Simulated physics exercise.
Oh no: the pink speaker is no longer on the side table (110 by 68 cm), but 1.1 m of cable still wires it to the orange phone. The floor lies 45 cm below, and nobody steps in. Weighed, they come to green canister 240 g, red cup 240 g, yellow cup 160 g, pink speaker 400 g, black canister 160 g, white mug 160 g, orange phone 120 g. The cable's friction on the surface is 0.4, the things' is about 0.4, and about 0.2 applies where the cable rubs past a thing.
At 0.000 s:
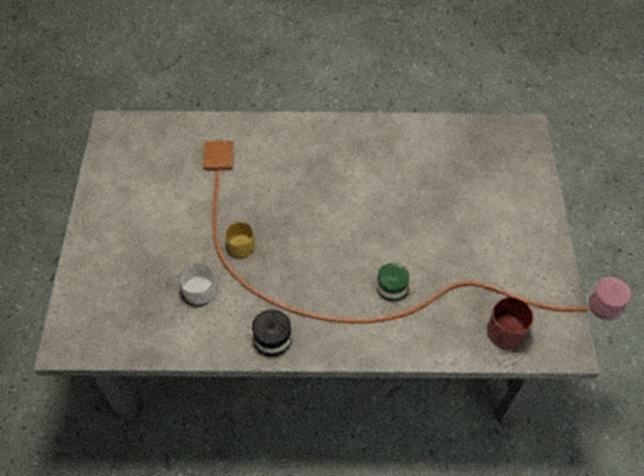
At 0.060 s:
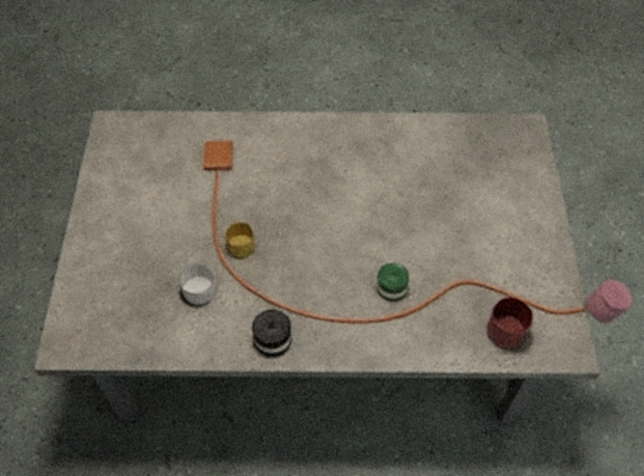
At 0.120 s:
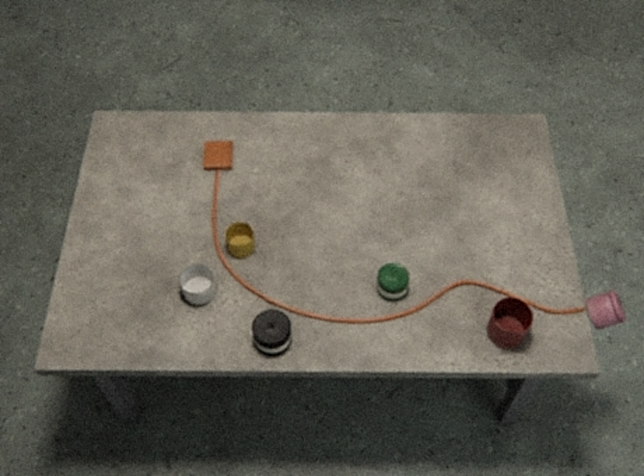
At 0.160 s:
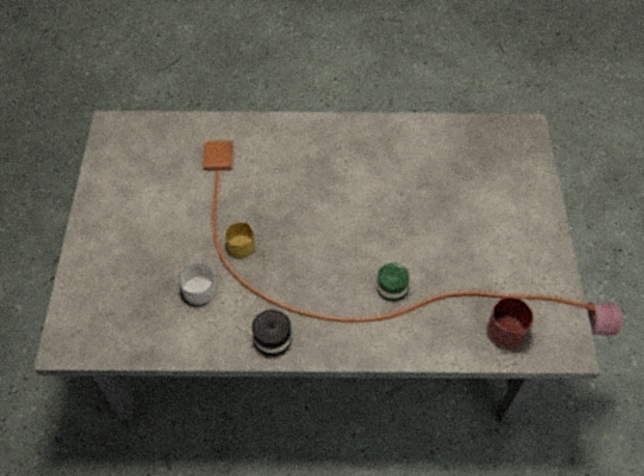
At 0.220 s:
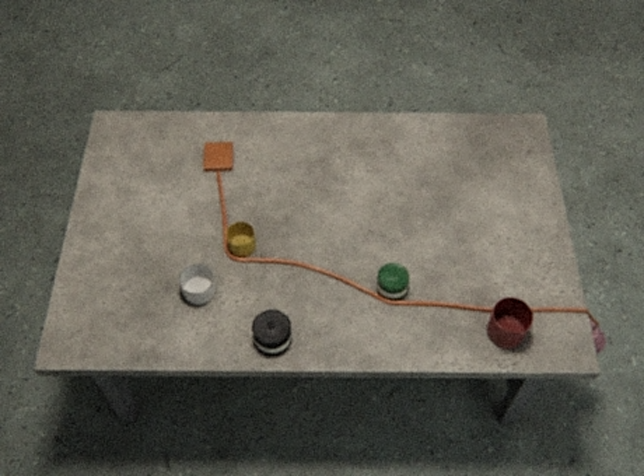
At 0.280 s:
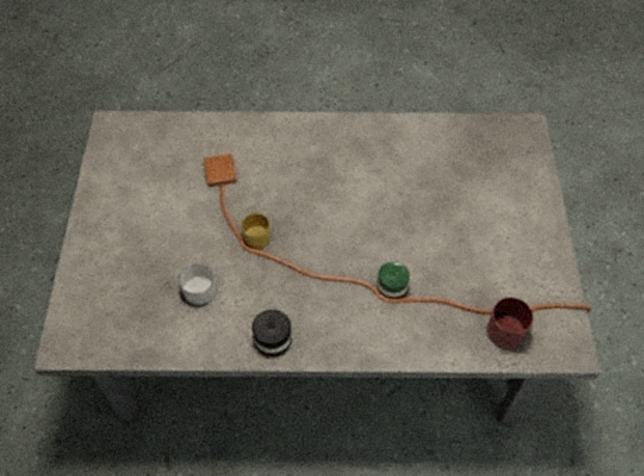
Grey table with cups and canisters as a pink object drops past its right edge, pulling an orange cable taut against them.
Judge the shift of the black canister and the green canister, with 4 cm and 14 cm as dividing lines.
At the end, honestly the black canister finishes right next to its start; honestly the green canister finishes right next to its start.
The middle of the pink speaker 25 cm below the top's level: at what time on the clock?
Near 0.38 seconds.
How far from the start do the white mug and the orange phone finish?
White mug roughly 0 cm, orange phone roughly 40 cm.
After 0.5 s, the cable's tail end at (272, 240); orange phone 24 cm off its start, yellow cup 14 cm off its start, pink speaker over the edge.
After 0.7 s, the cable's tail end at (332, 278); orange phone 40 cm off its start, yellow cup 14 cm off its start, pink speaker over the edge.
After 1.0 s, the cable's tail end at (338, 281); orange phone 42 cm off its start at (319, 285), yellow cup 14 cm off its start at (294, 205), pink speaker over the edge.
After 1.2 s, the cable's tail end at (338, 281); orange phone 42 cm off its start, yellow cup 14 cm off its start, pink speaker over the edge.
After 2.4 s, the cable's tail end at (338, 281); green canister 0 cm off its start at (395, 274), black canister 0 cm off its start at (271, 326), orange phone 42 cm off its start at (319, 285), yellow cup 14 cm off its start at (294, 205).
